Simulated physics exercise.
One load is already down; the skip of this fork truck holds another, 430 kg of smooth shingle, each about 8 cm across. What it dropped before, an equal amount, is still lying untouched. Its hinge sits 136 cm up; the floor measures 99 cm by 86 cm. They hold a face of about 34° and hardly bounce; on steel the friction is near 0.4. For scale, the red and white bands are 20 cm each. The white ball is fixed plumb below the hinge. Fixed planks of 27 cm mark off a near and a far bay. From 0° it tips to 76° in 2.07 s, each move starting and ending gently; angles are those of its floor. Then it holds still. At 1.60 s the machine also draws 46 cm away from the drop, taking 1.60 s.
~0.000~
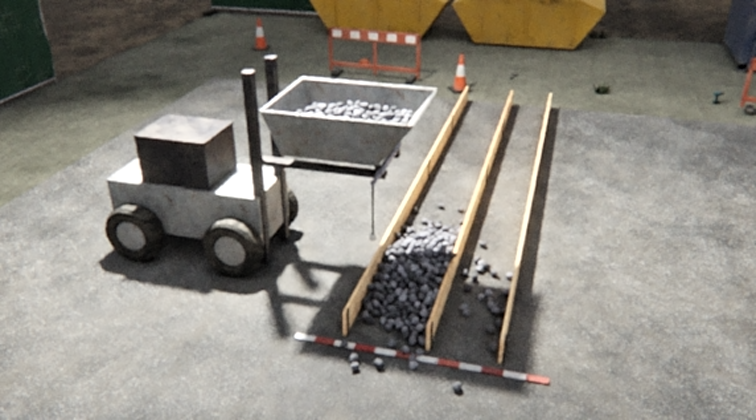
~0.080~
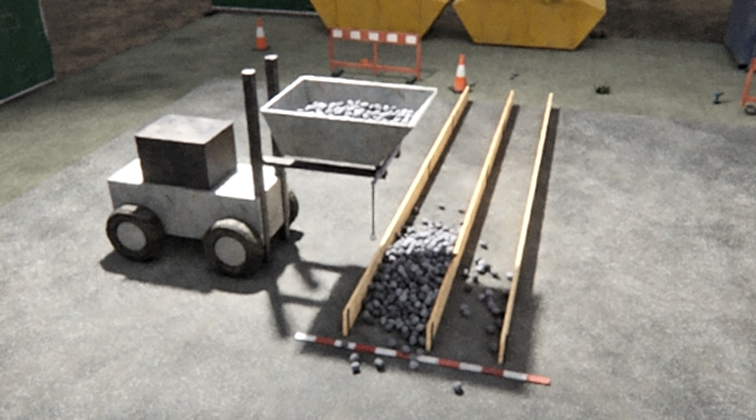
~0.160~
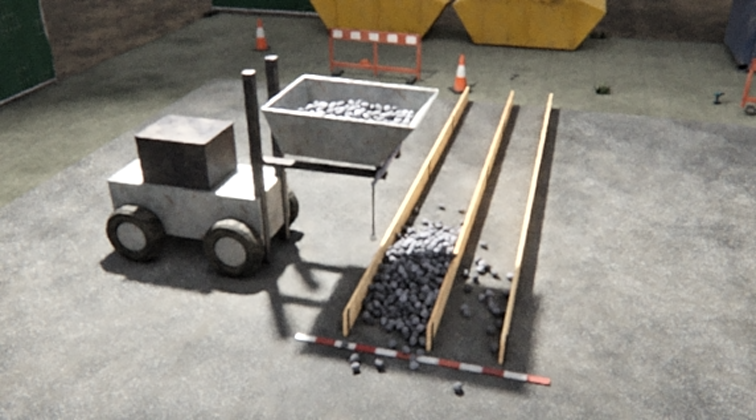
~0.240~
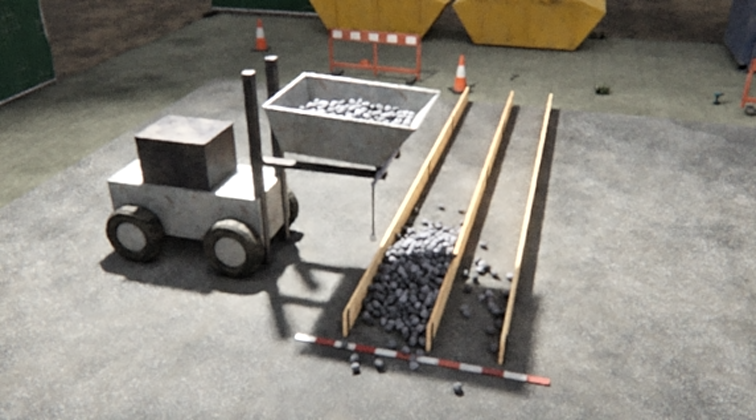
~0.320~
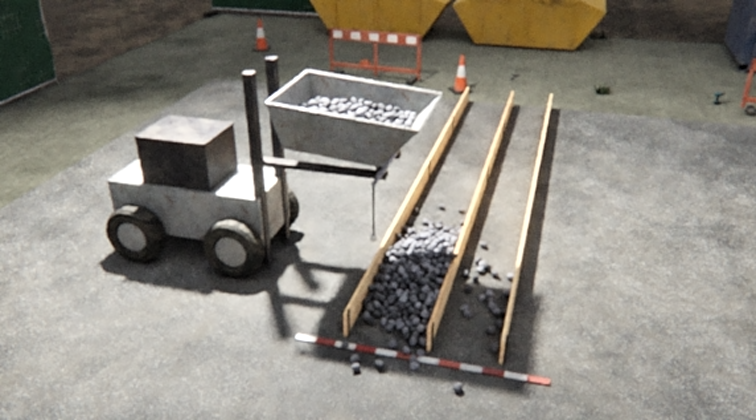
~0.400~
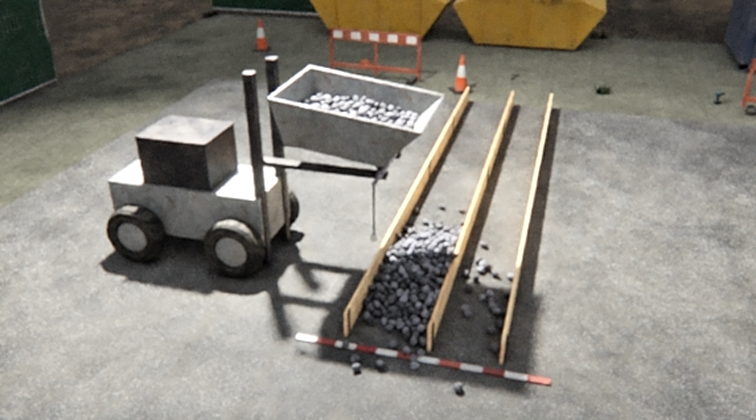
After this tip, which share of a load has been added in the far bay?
Roughly 86 per cent of a load more.
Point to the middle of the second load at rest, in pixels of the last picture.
Their middle is at about (489, 279).
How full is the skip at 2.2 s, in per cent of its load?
It holds some 30 per cent.
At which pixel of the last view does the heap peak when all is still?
Near (467, 260).
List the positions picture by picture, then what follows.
The skip is at 0°, its lip at (412, 127); the top of the load is at (339, 113). The earlier load is highest near (437, 258), 30 cm above ground level, 96 % in the near bay, 4 % in the far bay, in the first frame.
Lip at (413, 127), floor tilted 0°, highest stones at (340, 113); the stones move at 0.1 m/s on average, in the second frame.
The skip is at 1°, its lip at (414, 128); the top of the load is at (340, 112); the stones move at 0.2 m/s on average, in the third frame.
The skip is at 3°, its lip at (416, 130); the top of the load is at (341, 111); the stones move at 0.2 m/s on average, in the fourth frame.
The skip is at 5°, its lip at (418, 131); the top of the load is at (335, 108); the stones move at 0.3 m/s on average, in the fifth frame.
Lip at (421, 134), floor tilted 7°, highest stones at (328, 104); the stones move at 0.4 m/s on average, in the sixth frame.
After 1.5 s the floor is at 64°; in per cent of one load, 100 in the skip, 96 in the near bay, 4 in the far bay; the foremost stones are at (500, 312).
After 2.2 s the floor is at 76°; in per cent of one load, 30 in the skip, 99 in the near bay, 66 in the far bay, 5 past the last board; the foremost stones are at (545, 291).
After 3.7 s the floor is at 76°; in per cent of one load, 0 in the skip, 98 in the near bay, 90 in the far bay, 12 past the last board; the foremost stones are at (669, 315).
After 6.3 s the floor is at 76°; in per cent of one load, 0 in the skip, 97 in the near bay, 90 in the far bay, 12 past the last board; the foremost stones are at (669, 315). Net gain in the far bay, 86.
